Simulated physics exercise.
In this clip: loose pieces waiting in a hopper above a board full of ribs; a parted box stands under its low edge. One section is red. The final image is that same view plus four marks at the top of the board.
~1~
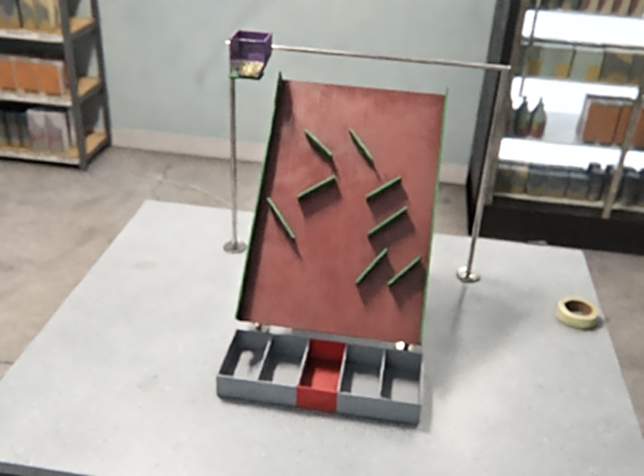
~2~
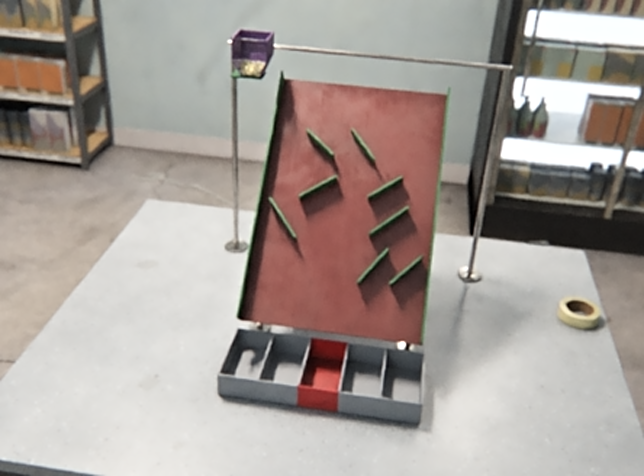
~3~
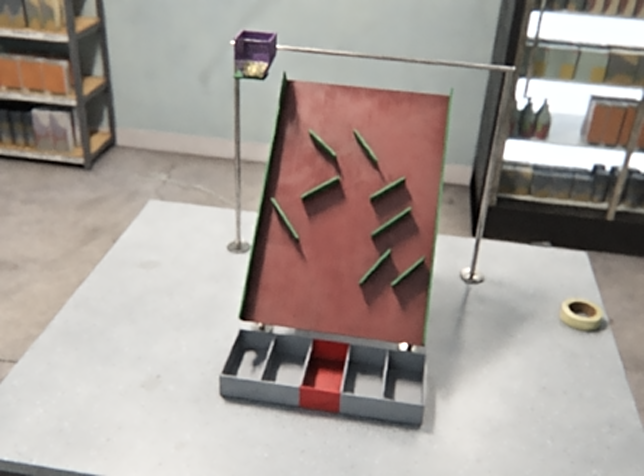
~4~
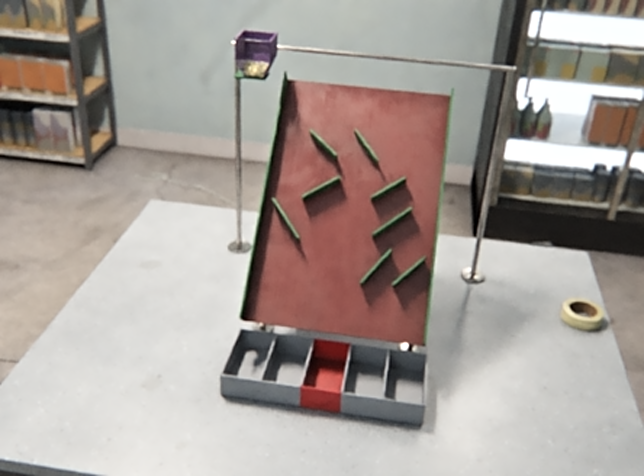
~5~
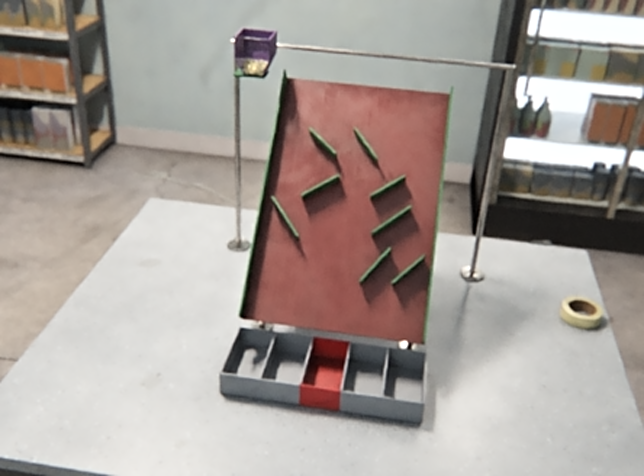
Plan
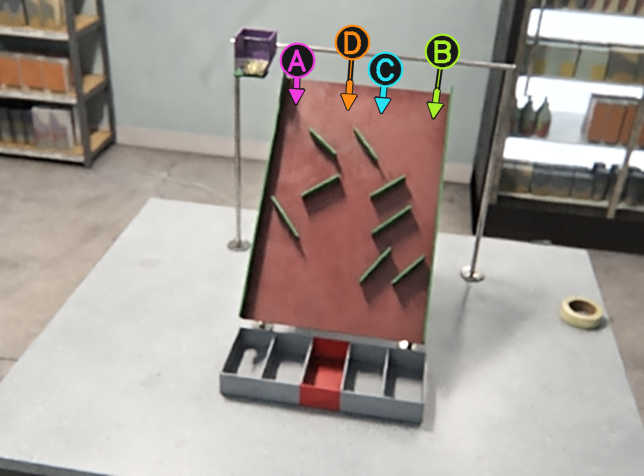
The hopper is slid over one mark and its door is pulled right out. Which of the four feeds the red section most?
D beats the others.
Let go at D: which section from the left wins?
The third from the left.
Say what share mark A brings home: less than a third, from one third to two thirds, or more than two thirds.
It is from one third to two thirds.
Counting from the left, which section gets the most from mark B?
The third.
On the marked copy, mark A meets the board at (296, 98); mark B meets the board at (434, 112); mark C meets the board at (381, 107); mark D meets the board at (348, 104).
With A, roughly a third in the red section, roughly half in other sections, about a tenth outside the box.
With B, roughly half in the red section, roughly half in other sections, just a few outside the box.
With C, roughly a quarter in the red section, roughly two thirds in other sections, about a tenth outside the box.
With D, roughly two thirds in the red section, roughly a third in other sections, just a few outside the box.
